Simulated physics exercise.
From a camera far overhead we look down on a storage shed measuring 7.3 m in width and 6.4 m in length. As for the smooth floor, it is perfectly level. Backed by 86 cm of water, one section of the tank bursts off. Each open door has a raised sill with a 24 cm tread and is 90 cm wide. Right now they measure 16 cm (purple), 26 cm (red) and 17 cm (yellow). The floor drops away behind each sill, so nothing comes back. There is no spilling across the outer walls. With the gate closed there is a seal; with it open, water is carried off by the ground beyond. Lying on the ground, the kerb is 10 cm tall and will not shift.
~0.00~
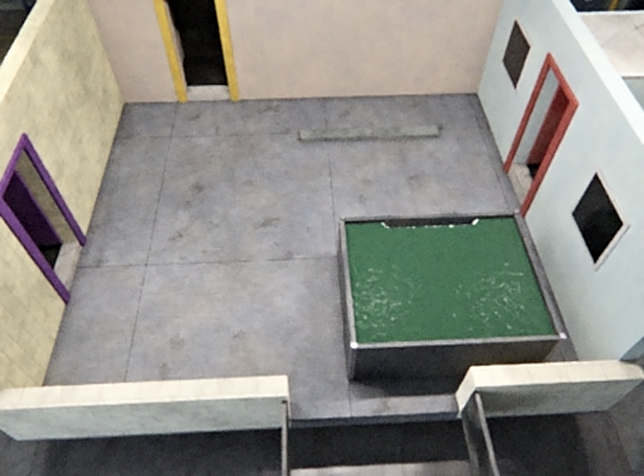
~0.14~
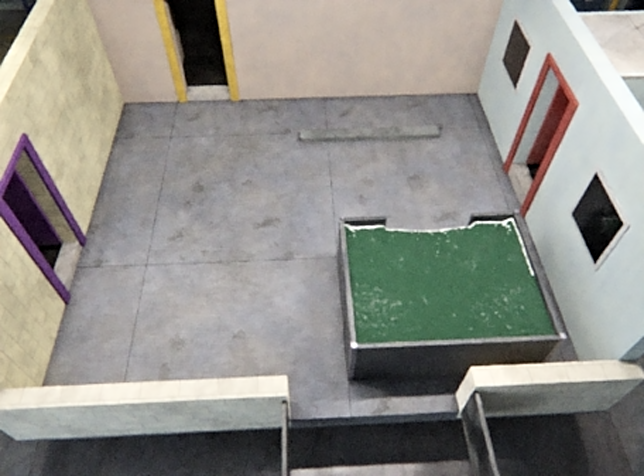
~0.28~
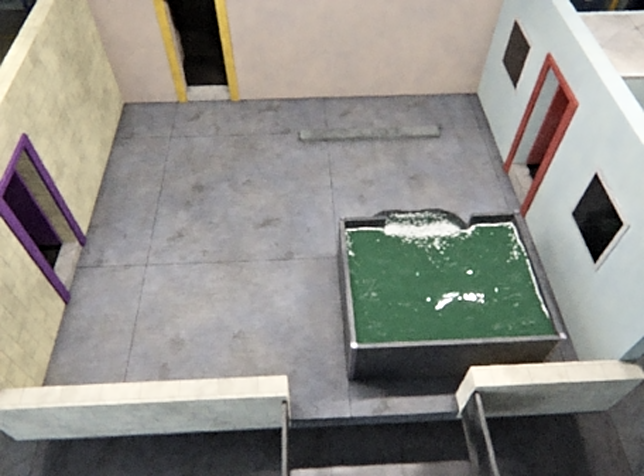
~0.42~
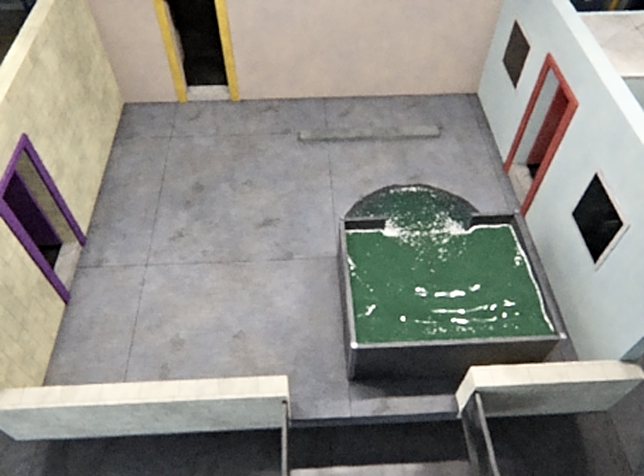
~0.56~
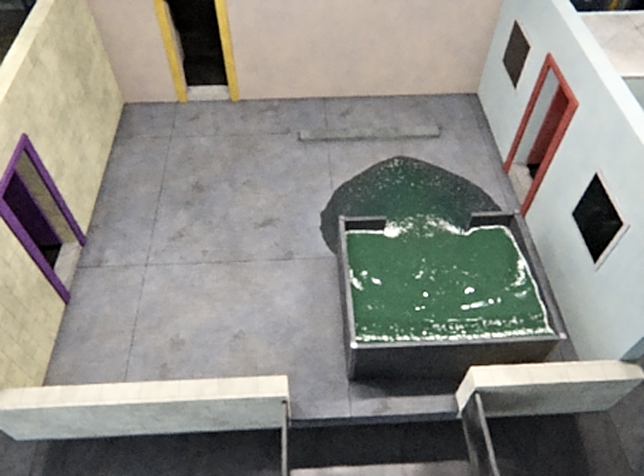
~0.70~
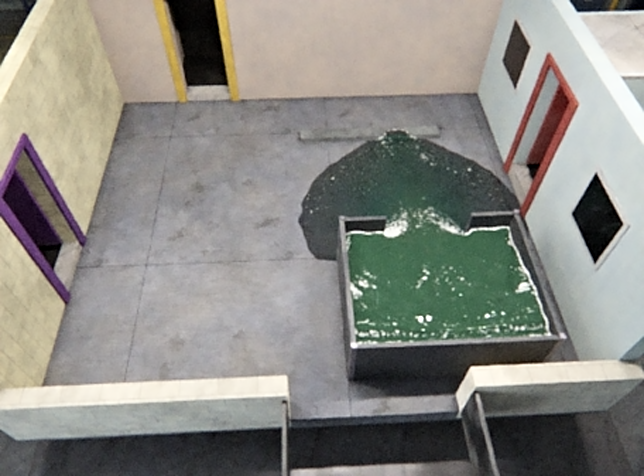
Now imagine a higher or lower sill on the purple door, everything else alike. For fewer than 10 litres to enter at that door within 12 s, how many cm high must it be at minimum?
It must be roughly 6.5 cm high.
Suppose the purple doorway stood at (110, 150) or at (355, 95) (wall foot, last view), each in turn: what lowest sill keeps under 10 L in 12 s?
First place around 20 cm, second around 27 cm.
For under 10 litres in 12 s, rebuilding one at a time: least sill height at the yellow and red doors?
Some 13.5 cm for yellow, some 12.5 cm for red.
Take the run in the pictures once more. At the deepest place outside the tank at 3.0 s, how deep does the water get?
Up to some 34 centimetres, I'd say.
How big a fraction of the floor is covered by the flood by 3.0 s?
Approximately 50 % of it.
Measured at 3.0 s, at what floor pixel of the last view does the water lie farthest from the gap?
Pixel: About (124, 105).
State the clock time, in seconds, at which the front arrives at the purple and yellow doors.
Purple door 4.5 seconds; yellow door 2.0 seconds.
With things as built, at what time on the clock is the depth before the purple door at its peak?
Around 6.5 s.
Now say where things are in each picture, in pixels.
In the first frame, the tank at (442, 276) is whole and still, 86 cm deep; the purple door at (49, 230) is dry.
In the second frame, the gap is on the far side, the front 0.3 m out at a hidden place; the back of the tank holds 86 cm.
In the third frame, water pours out on the far side and has run 0.9 m, to (384, 215); about 14 cm deep outside, 86 cm at the back.
In the fourth frame, the front is at (390, 189), 1.5 m from the gap on the far side; 2.6 m2 of floor is wet, 82 cm left at the back.
In the fifth frame, the gap is on the far side, the front 2.2 m out at (395, 160); the back of the tank holds 73 cm.
In the sixth frame, the front is at (394, 132), 2.8 m from the gap on the far side; 7.4 m2 of floor is wet, 74 cm left at the back; the purple door at (49, 230), 5.4 m from the gap, is still 3.7 m from the nearest water.
After 1.4 s water covers 35 % of the floor, deepest (49 cm) near (420, 251); it has not reached the purple door.
After 3.0 s water covers 50 % of the floor, deepest (34 cm) near (480, 136); it has not reached the purple door.
After 12.0 s water covers 95 % of the floor, deepest (16 cm) near (338, 360); 8 cm at the purple door, 0 litres in over its 16 cm sill.
At the purple door as built, the water arrived by 4.5 s and peaked near 10 cm at 6.6 s.
With a sill of 5.5 cm, 21 litres would have come in within the 12 s; with 7.5 cm, 5 litres. So under 10 litres takes about 6.5 cm.
